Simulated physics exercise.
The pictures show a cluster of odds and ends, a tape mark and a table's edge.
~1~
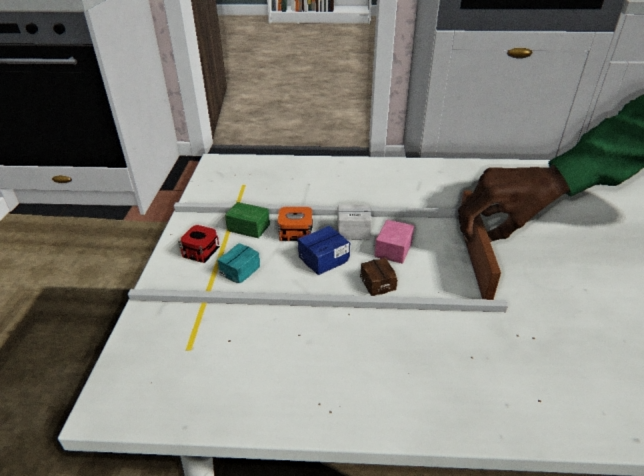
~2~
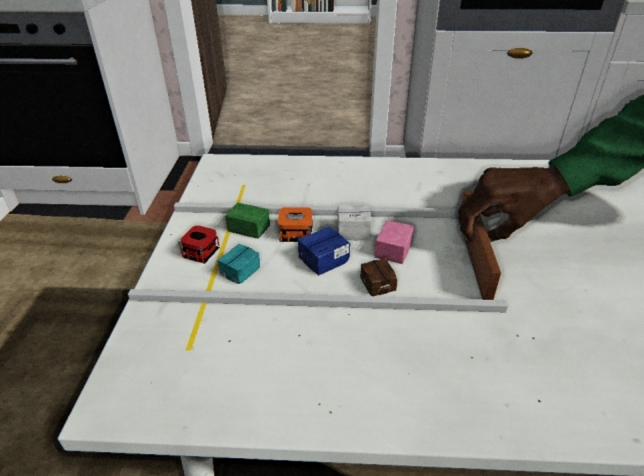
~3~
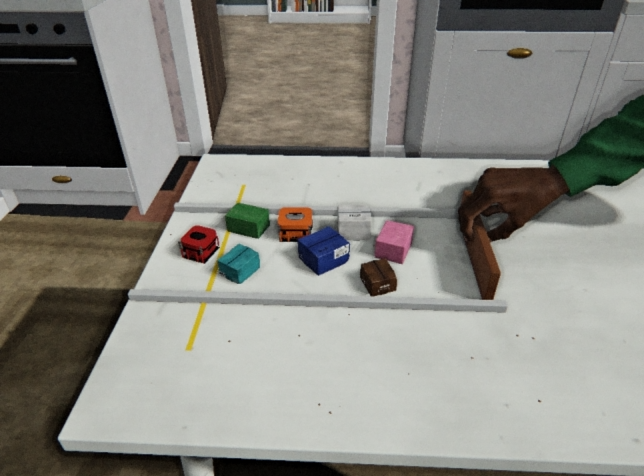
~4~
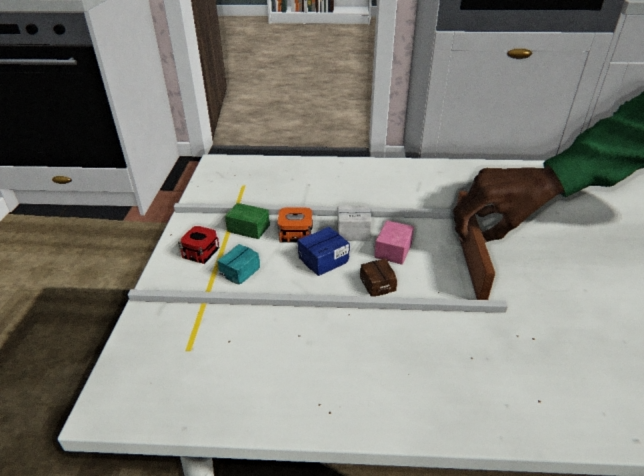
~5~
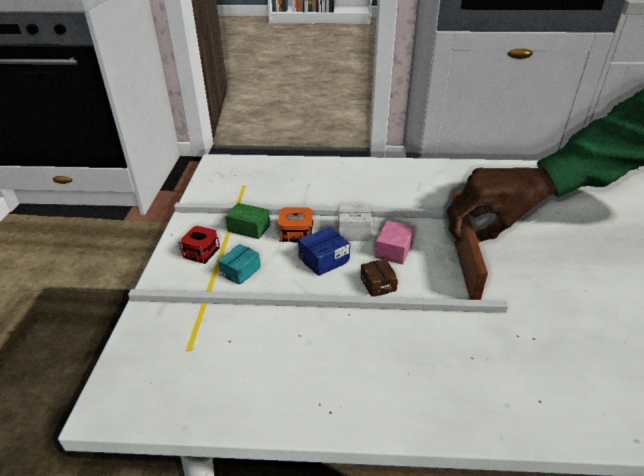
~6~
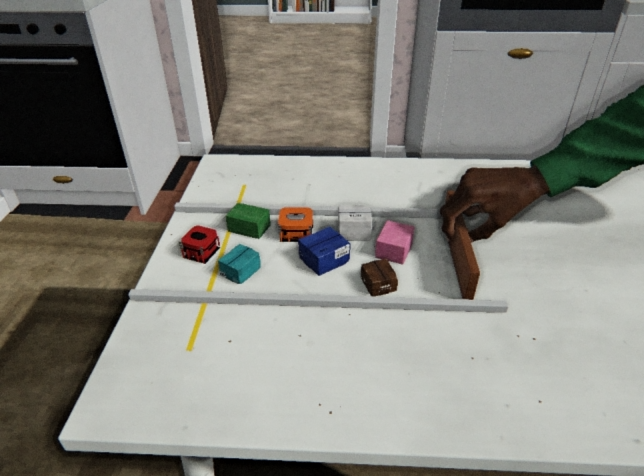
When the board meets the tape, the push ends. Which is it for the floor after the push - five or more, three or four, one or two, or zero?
For the floor it is one or two.
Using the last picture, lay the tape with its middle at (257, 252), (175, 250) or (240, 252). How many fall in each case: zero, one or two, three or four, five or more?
Going through the tapes in order, the count is no fall at all, then at least five, then no fall at all.
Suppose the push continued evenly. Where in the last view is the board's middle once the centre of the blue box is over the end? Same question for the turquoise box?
Approx. (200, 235) for the first, approx. (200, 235) for the second.
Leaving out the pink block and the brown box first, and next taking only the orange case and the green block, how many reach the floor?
You'd get 1 in the first case and 1 in the second one.
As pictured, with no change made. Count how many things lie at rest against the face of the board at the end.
3.
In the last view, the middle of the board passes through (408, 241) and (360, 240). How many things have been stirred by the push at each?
1 and 4.
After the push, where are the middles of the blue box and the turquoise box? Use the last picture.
In the last picture the blue box sits at (175, 239) while the turquoise box sits at (167, 266).
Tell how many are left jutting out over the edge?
Overhang count: 0.
A little later, none off yet; red case at rest near (200, 244); green block at rest near (248, 220); turquoise box at rest near (240, 264).
Next, none off yet; red case at rest near (197, 244); green block shifted about its own width near (218, 222); turquoise box shifted about its own width near (209, 266).
When it is over, the number that fall off is one or two; down, green block and red case.
